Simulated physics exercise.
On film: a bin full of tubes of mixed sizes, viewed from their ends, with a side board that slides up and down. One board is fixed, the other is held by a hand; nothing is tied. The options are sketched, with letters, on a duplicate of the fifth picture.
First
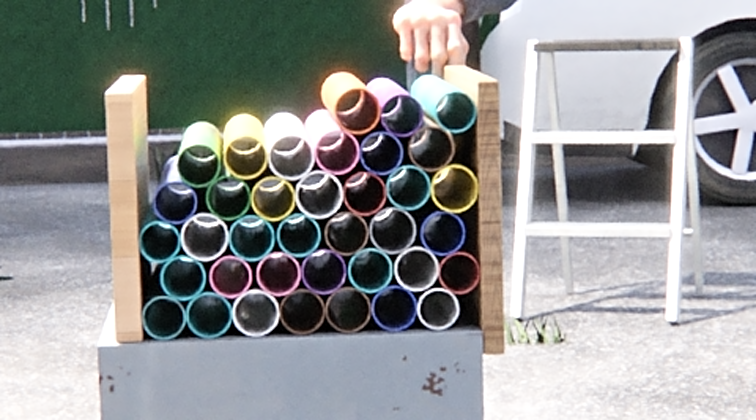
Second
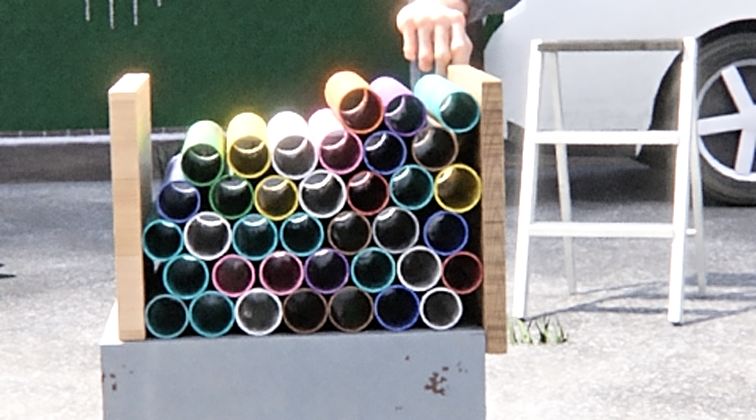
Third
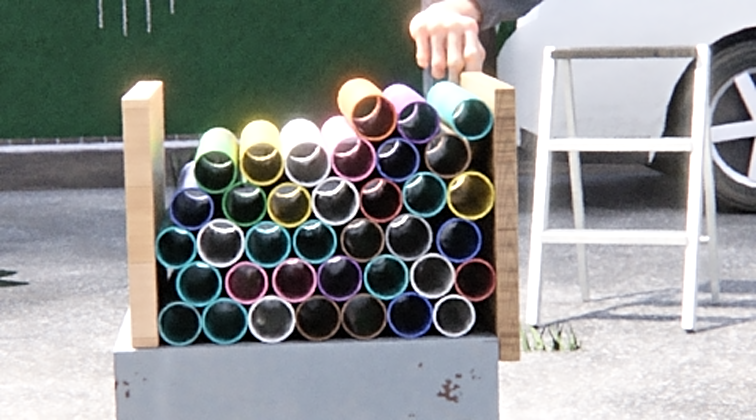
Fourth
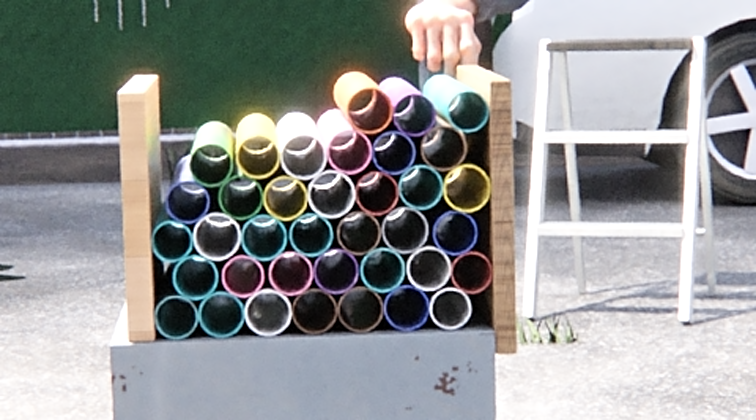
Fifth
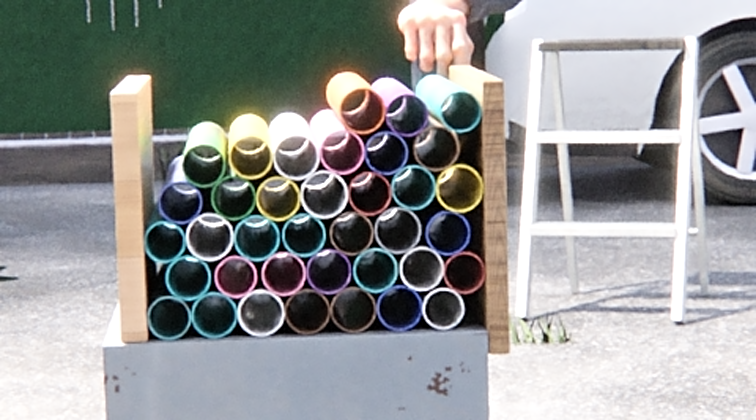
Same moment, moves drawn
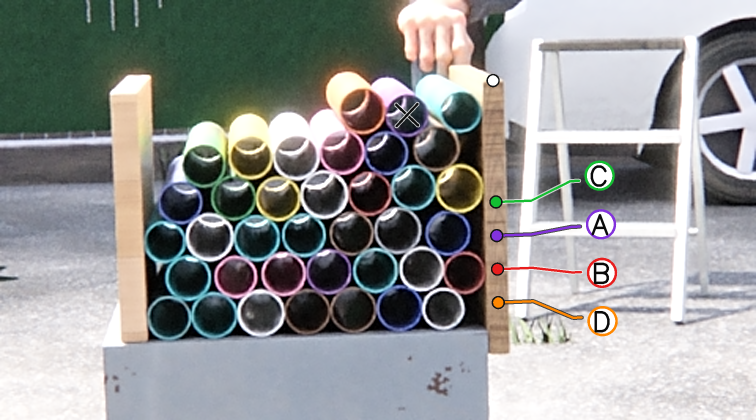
At first, colourful tubes lie stacked with their open ends showing between two upright wooden boards, with a hand at the top of the right one. The whole view then drifts slightly right and down and eases back, while the tubes, boards and hand stay essentially still together.
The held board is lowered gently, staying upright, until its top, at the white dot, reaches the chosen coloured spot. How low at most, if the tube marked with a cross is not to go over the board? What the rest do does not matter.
At most to C.
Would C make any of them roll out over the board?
Yes, at C.
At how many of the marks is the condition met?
One of the four.
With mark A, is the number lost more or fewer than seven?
At A, fewer than seven.
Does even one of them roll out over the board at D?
At D: Yes.
On the copy, A at (497, 236); B at (498, 269); C at (496, 202); D at (498, 303); the cross at (407, 115); the white dot at (493, 80).
On C. First, top of the board (482, 142).
Then, top of the board (484, 201).
Finally, top of the board (484, 201), one out over the board, the crossed one still inside.
By contrast, A lets the crossed one out; B lets the crossed one out; D lets the crossed one out.
